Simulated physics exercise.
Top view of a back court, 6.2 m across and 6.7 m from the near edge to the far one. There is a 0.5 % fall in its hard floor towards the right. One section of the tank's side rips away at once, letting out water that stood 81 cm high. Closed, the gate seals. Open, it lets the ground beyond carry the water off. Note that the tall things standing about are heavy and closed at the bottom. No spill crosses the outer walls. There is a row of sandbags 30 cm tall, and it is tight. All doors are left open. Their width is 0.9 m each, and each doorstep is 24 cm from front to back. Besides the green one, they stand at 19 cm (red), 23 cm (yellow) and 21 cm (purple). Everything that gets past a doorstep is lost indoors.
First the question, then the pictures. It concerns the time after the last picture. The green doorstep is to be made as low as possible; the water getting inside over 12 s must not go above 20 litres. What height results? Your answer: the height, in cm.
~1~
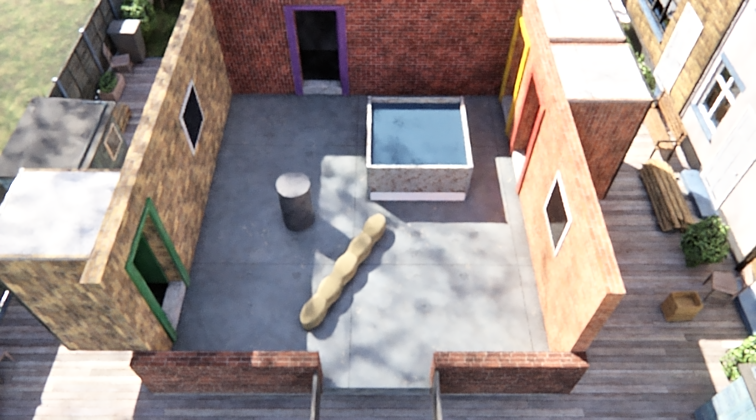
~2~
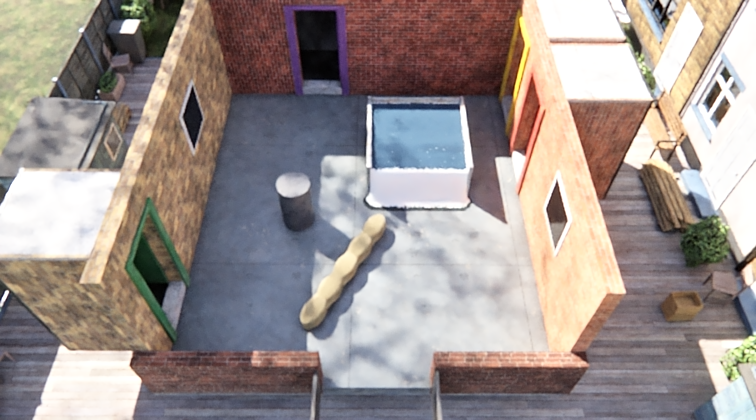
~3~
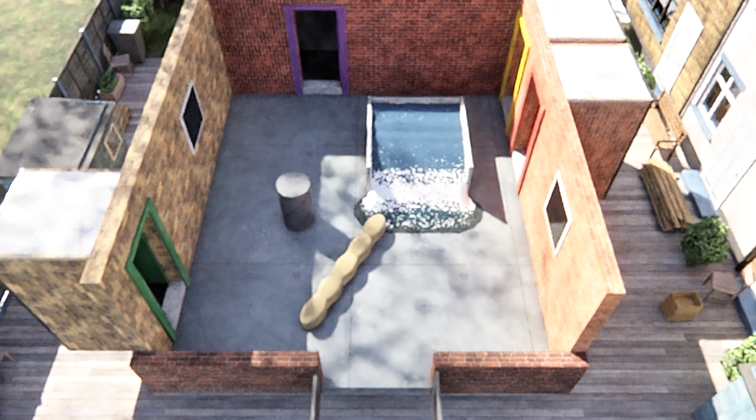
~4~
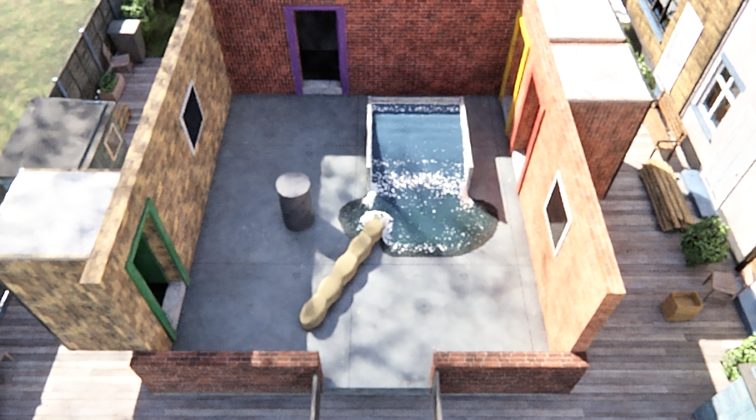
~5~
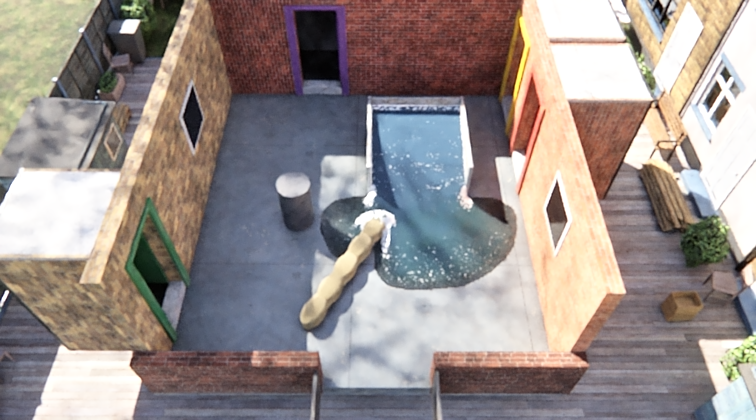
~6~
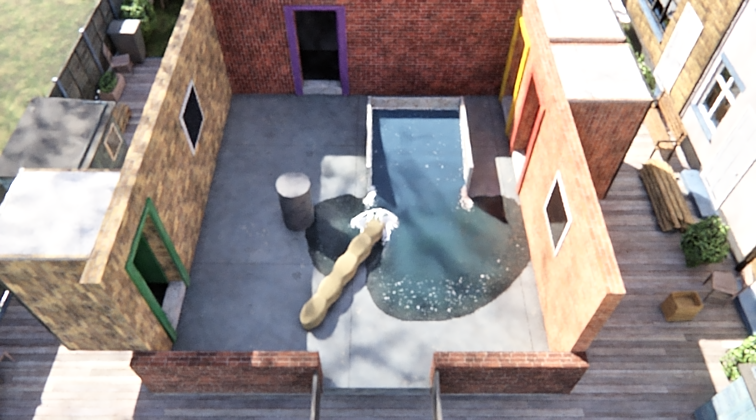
It would have to be roughly 8.5 cm high.
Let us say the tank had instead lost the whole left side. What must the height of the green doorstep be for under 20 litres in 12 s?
Required height: Approx. 10.5 cm.
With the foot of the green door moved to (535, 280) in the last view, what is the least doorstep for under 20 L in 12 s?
It needs about 17 cm.
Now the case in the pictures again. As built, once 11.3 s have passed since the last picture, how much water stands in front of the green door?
The depth there is around 3.0 cm.
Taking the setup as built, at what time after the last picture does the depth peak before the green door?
Around 5.0 s, give or take.
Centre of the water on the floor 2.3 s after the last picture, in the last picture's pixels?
(421, 265) or so.
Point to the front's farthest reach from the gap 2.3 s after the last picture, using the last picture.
Lab note: Front tip approx. at (167, 372).
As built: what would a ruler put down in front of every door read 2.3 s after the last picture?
Centimetres: Red = 1, green = 10, yellow = 0, purple = 0.
Then, 0.7 s after the last picture water covers 40 % of the floor, deepest (42 cm) near (381, 219); it has not reached the green door.
Then, 2.3 s after the last picture water covers 50 % of the floor, deepest (30 cm) near (539, 373); 10 cm at the green door, 0 litres in over its 22 cm doorstep.
Then, 11.3 s after the last picture water covers 95 % of the floor, deepest (8 cm) near (397, 117); 3 cm at the green door, 0 litres in over its 22 cm doorstep.
At the green door as built, the water peaked near 14 cm, 4.9 s after the last picture.
Run again over the same 12 s with other heights there, 32 litres in over 7.5 cm, 10 litres over 10 cm. The limit of 20 litres is kept from about 8.5 cm up.
